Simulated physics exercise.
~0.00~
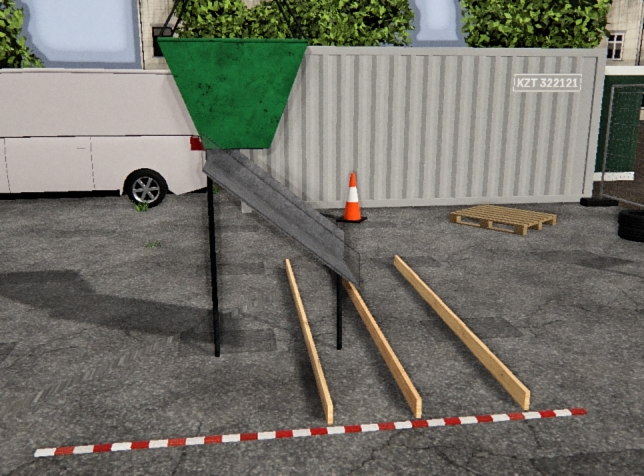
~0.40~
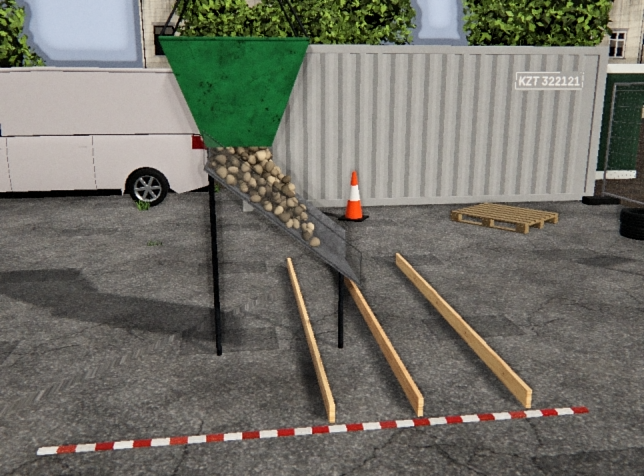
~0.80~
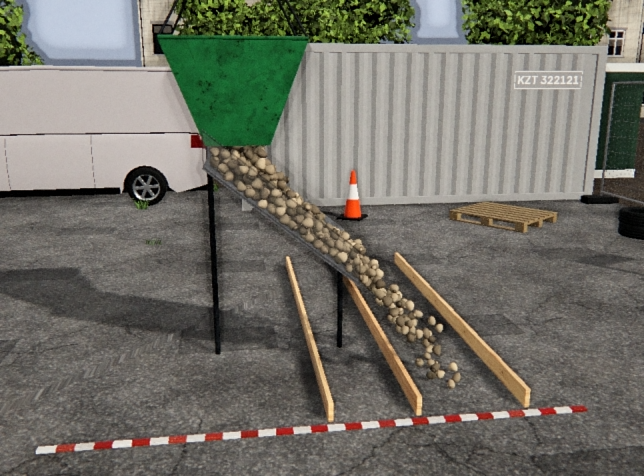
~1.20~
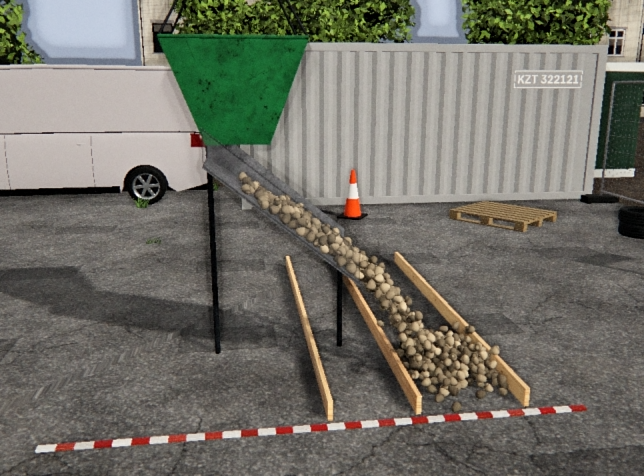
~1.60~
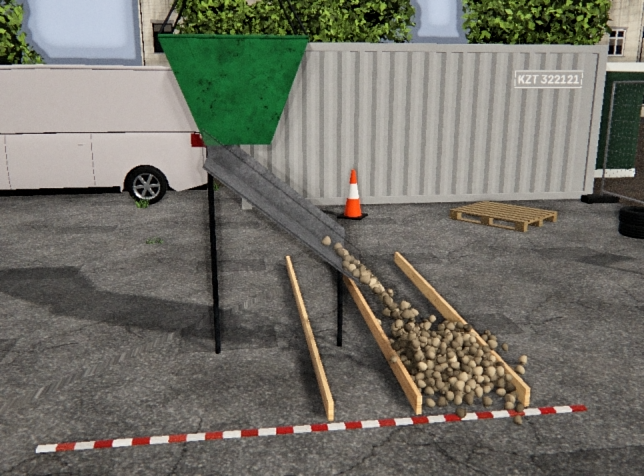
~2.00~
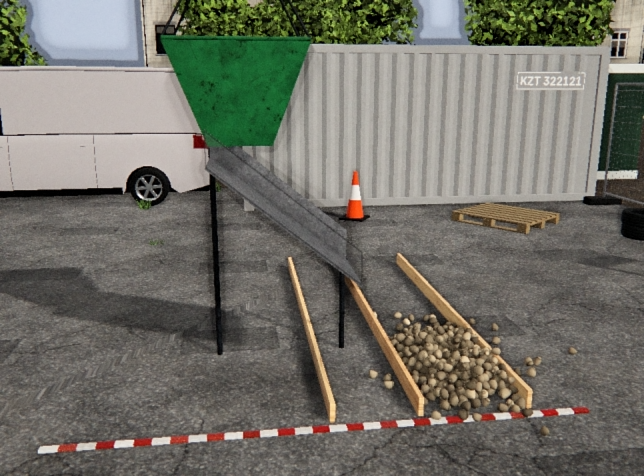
A paved yard is seen from slightly above, with a white van at left, a grey container behind, and an orange cone and wooden pallet near it. A green skip sits above a sloping grey steel chute on black legs, with three wooden boards and a red-and-white striped line below. Rounded, pale brown stones drop from the skip and slide down the chute to the right. They spill off its lower end and pile up between the middle and right boards. The chute empties, leaving nearly all the stones heaped in the right bay, with a few scattered beyond the right board.
